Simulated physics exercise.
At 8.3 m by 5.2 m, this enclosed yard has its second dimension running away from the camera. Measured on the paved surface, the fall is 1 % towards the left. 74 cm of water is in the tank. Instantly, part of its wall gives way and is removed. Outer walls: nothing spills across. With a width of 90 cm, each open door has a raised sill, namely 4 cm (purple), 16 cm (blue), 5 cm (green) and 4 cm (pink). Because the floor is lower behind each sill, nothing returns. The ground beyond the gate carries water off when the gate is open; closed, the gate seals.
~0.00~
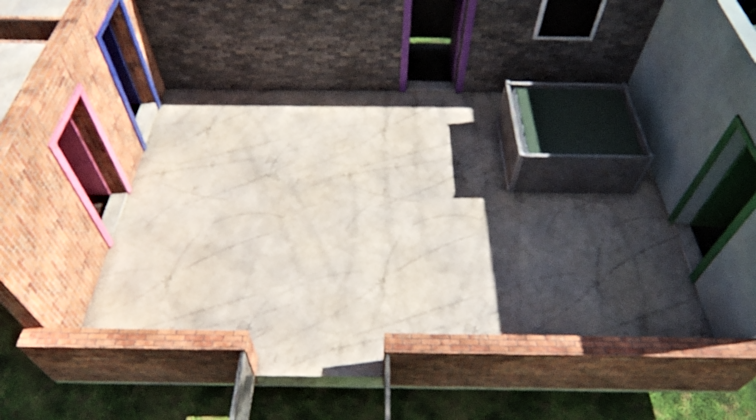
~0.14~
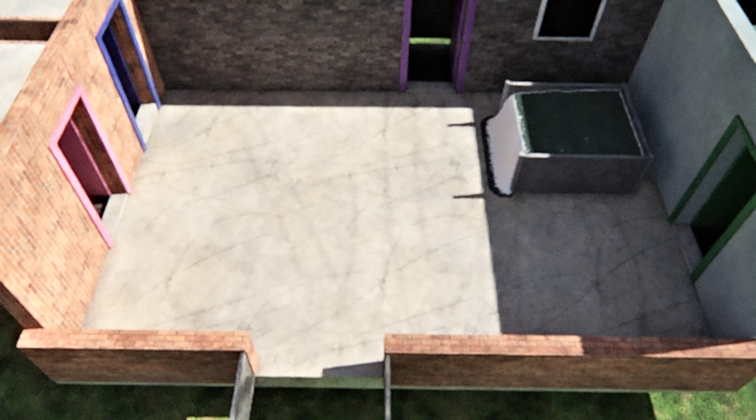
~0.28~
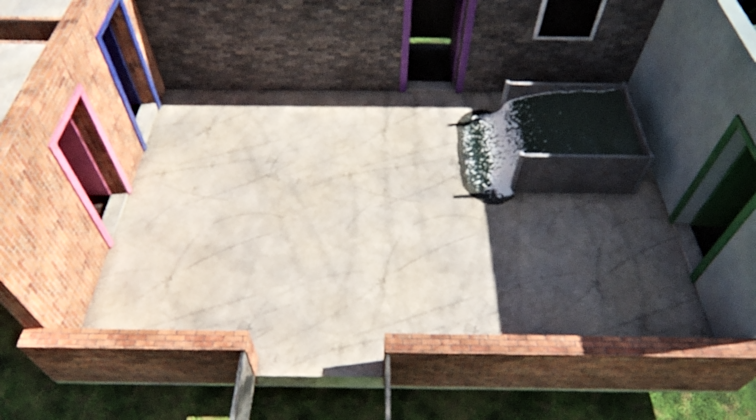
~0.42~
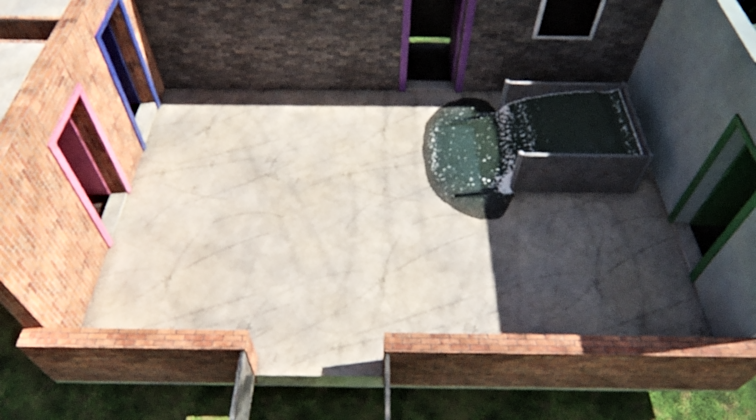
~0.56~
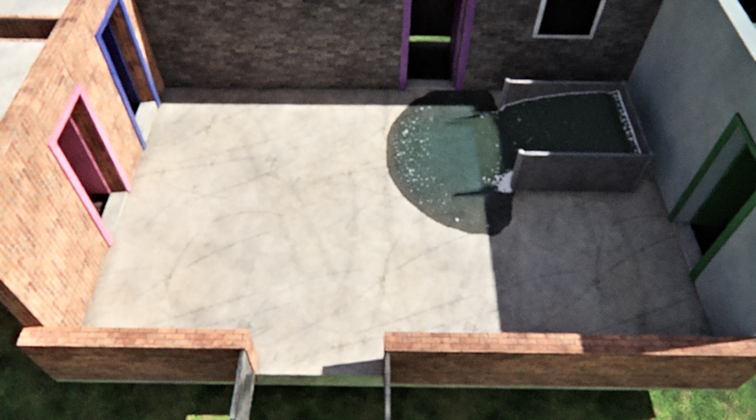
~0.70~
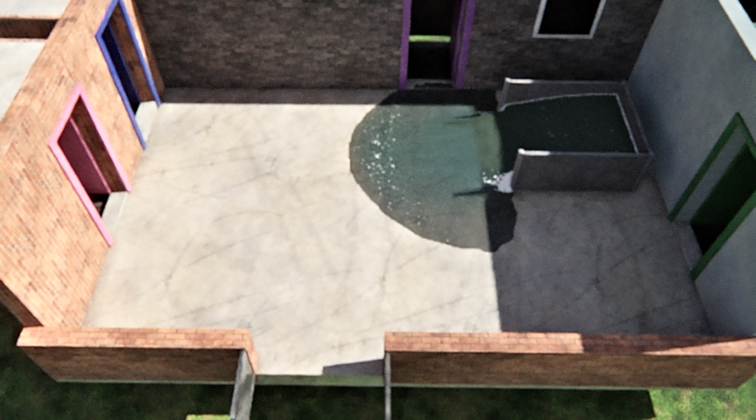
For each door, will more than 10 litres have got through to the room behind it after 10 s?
For the purple door I'd say above the limit, for the blue door I'd say above the limit, for the green door I'd say within the limit, for the pink door I'd say above the limit.
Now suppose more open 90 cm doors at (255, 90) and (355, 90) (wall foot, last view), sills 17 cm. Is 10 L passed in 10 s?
The first doorway stays inside and the second stays inside.
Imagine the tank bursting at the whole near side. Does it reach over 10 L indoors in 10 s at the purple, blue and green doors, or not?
So purple stays lower, blue stays lower, green tops it.
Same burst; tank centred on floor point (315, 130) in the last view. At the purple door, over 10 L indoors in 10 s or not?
Well, purple ends up inside the mark.
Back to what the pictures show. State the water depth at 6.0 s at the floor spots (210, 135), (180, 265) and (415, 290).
Reading - approx. 10 / 11 / 1 cm.
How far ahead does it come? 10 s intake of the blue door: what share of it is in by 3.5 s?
About 70 per cent.
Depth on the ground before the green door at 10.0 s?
The depth there is around 0.0 cm.
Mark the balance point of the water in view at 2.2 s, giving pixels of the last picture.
The water's centre sits at about (388, 159).
After 1.4 s water covers 40 % of the floor and is deepest (26 cm) near (491, 153); purple door 10 cm at the sill, 13 L in, blue door not reached, green door not reached, pink door not reached.
After 2.2 s water covers 60 % of the floor and is deepest (37 cm) near (164, 93); purple door 9 cm at the sill, 43 L in, blue door 20 cm at the sill, 0 L in, green door not reached, pink door 9 cm at the sill, 2 L in.
After 3.5 s water covers 65 % of the floor and is deepest (30 cm) near (73, 354); purple door 7 cm at the sill, 64 L in, blue door 27 cm at the sill, 63 L in, green door not reached, pink door 15 cm at the sill, 84 L in.
After 6.0 s water covers 60 % of the floor and is deepest (18 cm) near (73, 354); purple door 3 cm at the sill, 69 L in, blue door 11 cm at the sill, 92 L in, green door not reached, pink door 9 cm at the sill, 150 L in.
After 10.0 s water covers 80 % of the floor and is deepest (10 cm) near (78, 341); purple door 1 cm at the sill, 69 L in, blue door 6 cm at the sill, 93 L in, green door not reached, pink door 9 cm at the sill, 196 L in.
